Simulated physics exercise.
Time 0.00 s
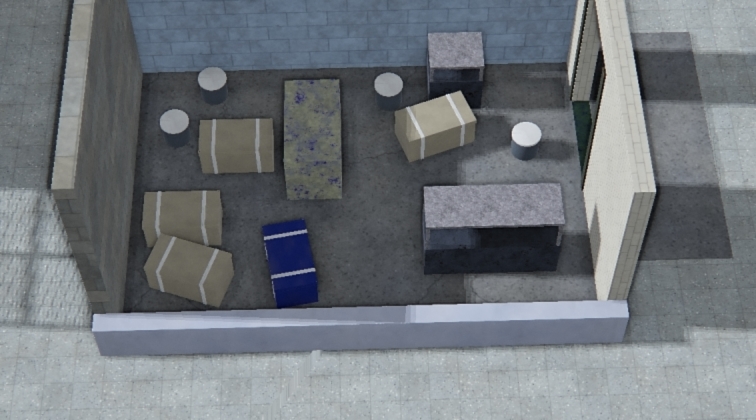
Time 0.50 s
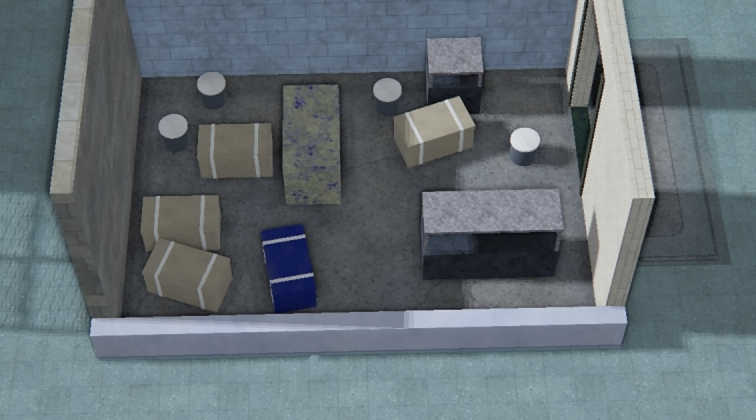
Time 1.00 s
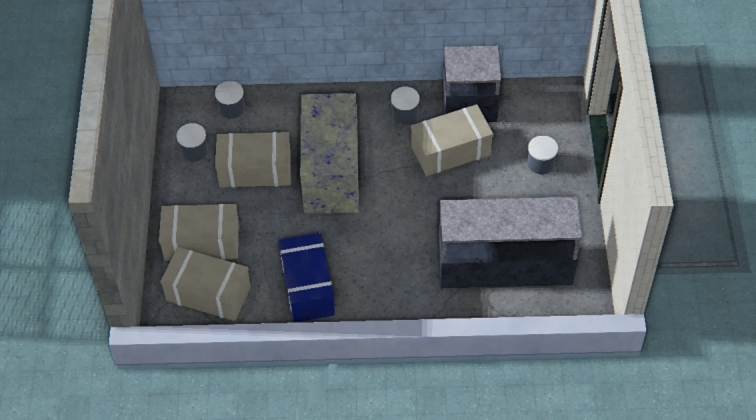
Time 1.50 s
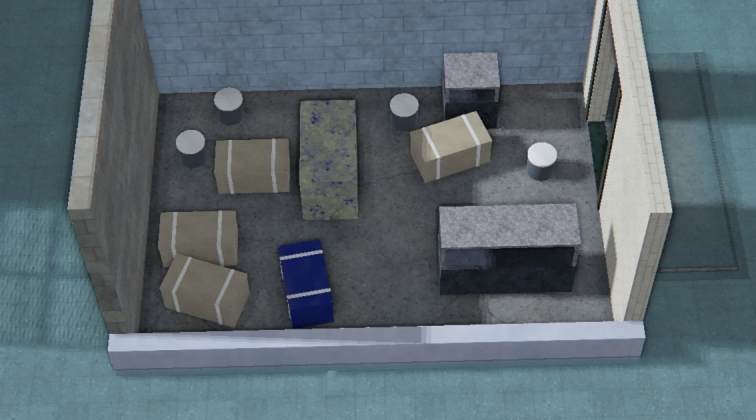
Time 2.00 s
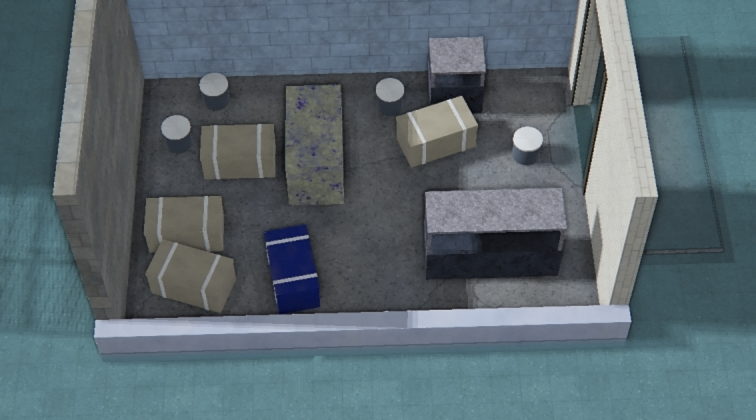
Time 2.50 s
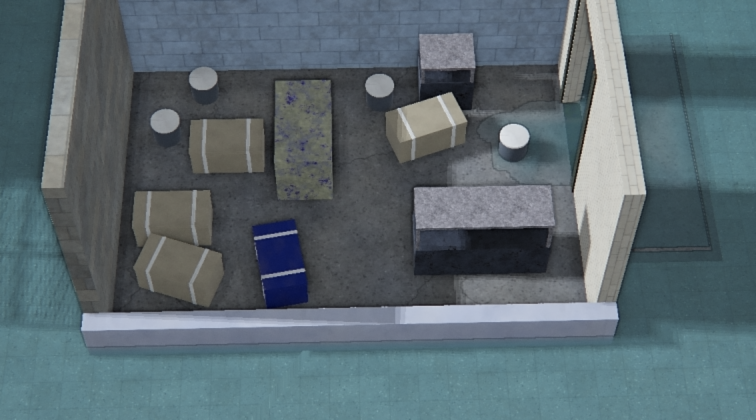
In a corner store seen from above, a blue trunk, tan crates, counters and stools stay in place while water covers the pavement outside and begins spreading across the floor by the doorway on the right.
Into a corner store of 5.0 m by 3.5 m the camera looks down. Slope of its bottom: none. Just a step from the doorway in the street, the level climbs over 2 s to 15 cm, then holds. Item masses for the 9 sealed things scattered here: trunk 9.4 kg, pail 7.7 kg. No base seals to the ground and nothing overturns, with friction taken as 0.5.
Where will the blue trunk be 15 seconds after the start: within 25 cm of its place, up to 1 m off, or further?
Distance covered: Moderate.
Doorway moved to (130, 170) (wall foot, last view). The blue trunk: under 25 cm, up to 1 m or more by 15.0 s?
Then the blue trunk is swept a long way.
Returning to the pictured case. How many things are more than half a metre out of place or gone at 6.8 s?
I make it 2 by then.
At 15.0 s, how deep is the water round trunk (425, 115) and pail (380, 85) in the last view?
First roughly 8 cm, second roughly 9 cm.
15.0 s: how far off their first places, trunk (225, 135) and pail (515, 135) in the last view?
One is off by 10 cm, the other by 200 cm, in the order asked.
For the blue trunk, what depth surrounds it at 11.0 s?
I'd put it at about 6 cm.
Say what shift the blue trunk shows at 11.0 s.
Around 80 centimetres.
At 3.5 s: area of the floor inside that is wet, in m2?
Close to 3.5 m2, I'd say.
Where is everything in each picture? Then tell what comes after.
The blue trunk at (289, 254) rests on the ground; water covers 0.0 m2; 0 of 9 have shifted, in the first frame.
The blue trunk at (288, 259), on the bottom; water covers 0.0 m2; 0 of 9 have shifted, in the second frame.
The blue trunk at (306, 268), on the bottom; water covers 0.0 m2; 0 of 9 have shifted, in the third frame.
The blue trunk at (305, 274), on the bottom; 0.0 m2 under water; 0 of 9 have shifted, in the fourth frame.
The blue trunk at (291, 259), on the bottom; 0.3 m2 under water; 0 of 9 have shifted, in the fifth frame.
The blue trunk at (279, 254) rests on the ground; water covers 0.8 m2; 0 of 9 have shifted, in the sixth frame.
After 3.5 s the blue trunk is near (279, 254), 0.0 m from its start, aground; 0 afloat.
After 6.8 s the blue trunk is near (250, 269), 0.4 m from its start, afloat; 2 afloat.
After 11.0 s the blue trunk is near (208, 274), 0.8 m from its start, afloat; 5 afloat.
After 15.0 s the blue trunk is near (242, 235), 0.4 m from its start, afloat; 6 afloat.
